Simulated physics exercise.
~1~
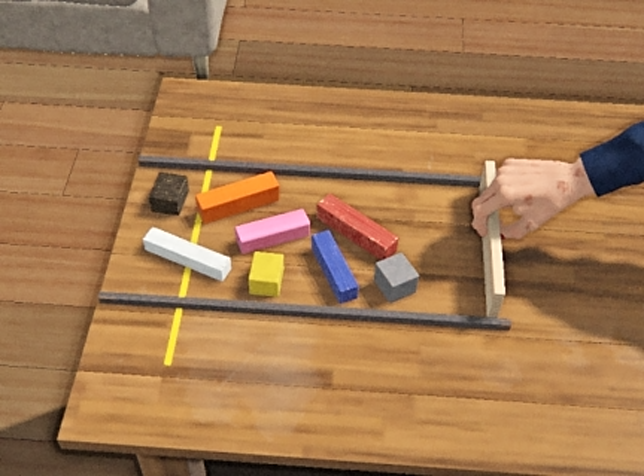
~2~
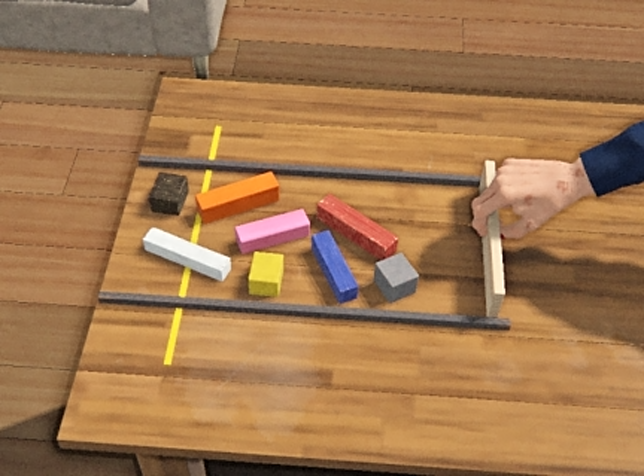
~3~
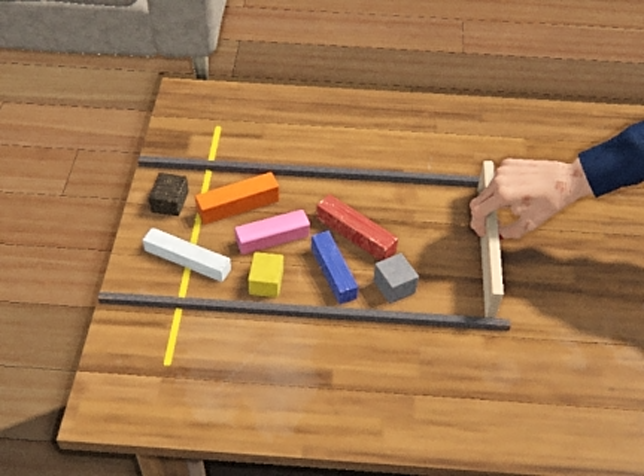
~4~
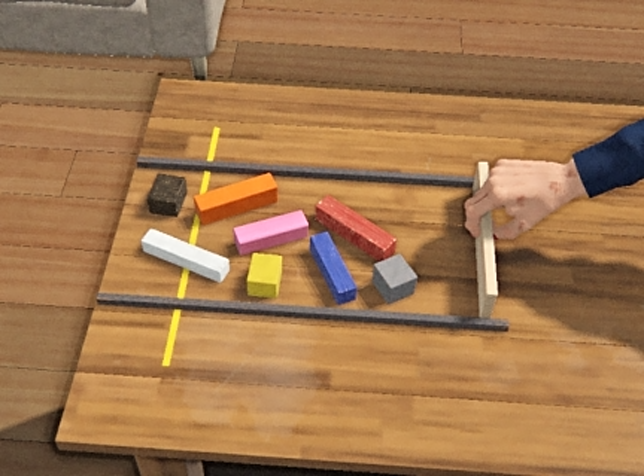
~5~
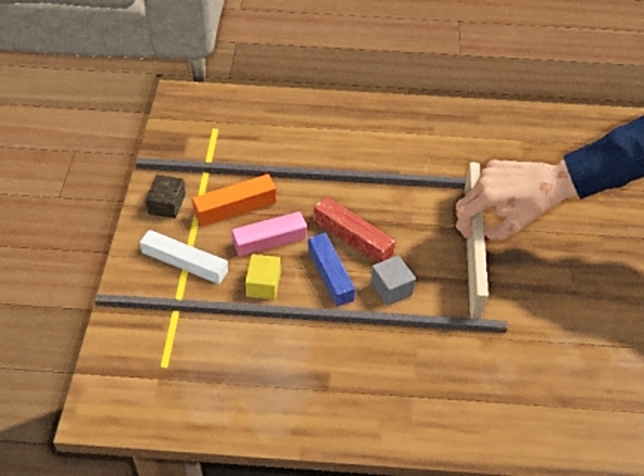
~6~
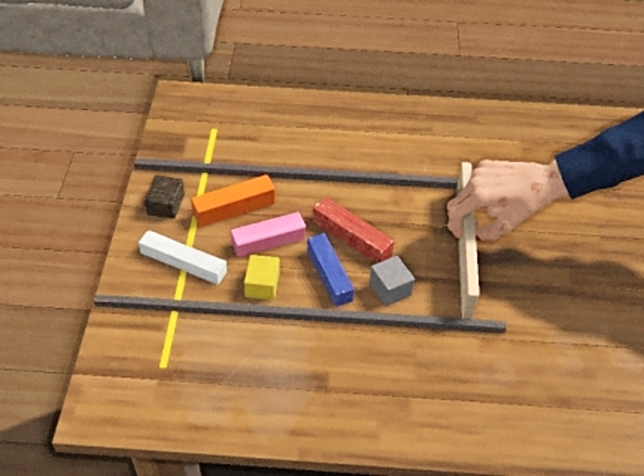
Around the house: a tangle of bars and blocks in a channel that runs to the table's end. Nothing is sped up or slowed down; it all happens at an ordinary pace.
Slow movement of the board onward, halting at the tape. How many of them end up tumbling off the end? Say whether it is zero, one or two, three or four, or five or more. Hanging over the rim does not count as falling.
I would say one or two.
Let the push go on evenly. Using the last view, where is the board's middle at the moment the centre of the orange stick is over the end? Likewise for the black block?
(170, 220) and (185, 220), more or less.
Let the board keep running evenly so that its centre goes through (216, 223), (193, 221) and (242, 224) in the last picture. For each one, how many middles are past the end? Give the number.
That makes 1, 1, 0.
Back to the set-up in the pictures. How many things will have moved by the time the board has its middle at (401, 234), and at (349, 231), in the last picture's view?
One spot: 1. Other spot: 3.
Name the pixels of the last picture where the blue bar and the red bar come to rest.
The blue bar ends at (143, 262) and the red bar at (186, 206).
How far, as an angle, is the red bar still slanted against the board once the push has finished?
The angle is some 0°.
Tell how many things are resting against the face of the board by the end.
That makes 2.
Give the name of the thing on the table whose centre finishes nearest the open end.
Closest at the end: The black block.
Soon after, none off yet; black block at rest near (165, 197); white bar at rest near (183, 257); orange stick at rest near (234, 201).
After that, none off yet; black block at rest near (165, 197); white bar moving near (176, 256); orange stick at rest near (234, 201).
And then, none off yet; black block displaced a little near (152, 195); white bar displaced about its own width near (113, 246); orange stick displaced about its own width near (178, 205).
In the end, the number that fall off is one or two; gone, white bar.
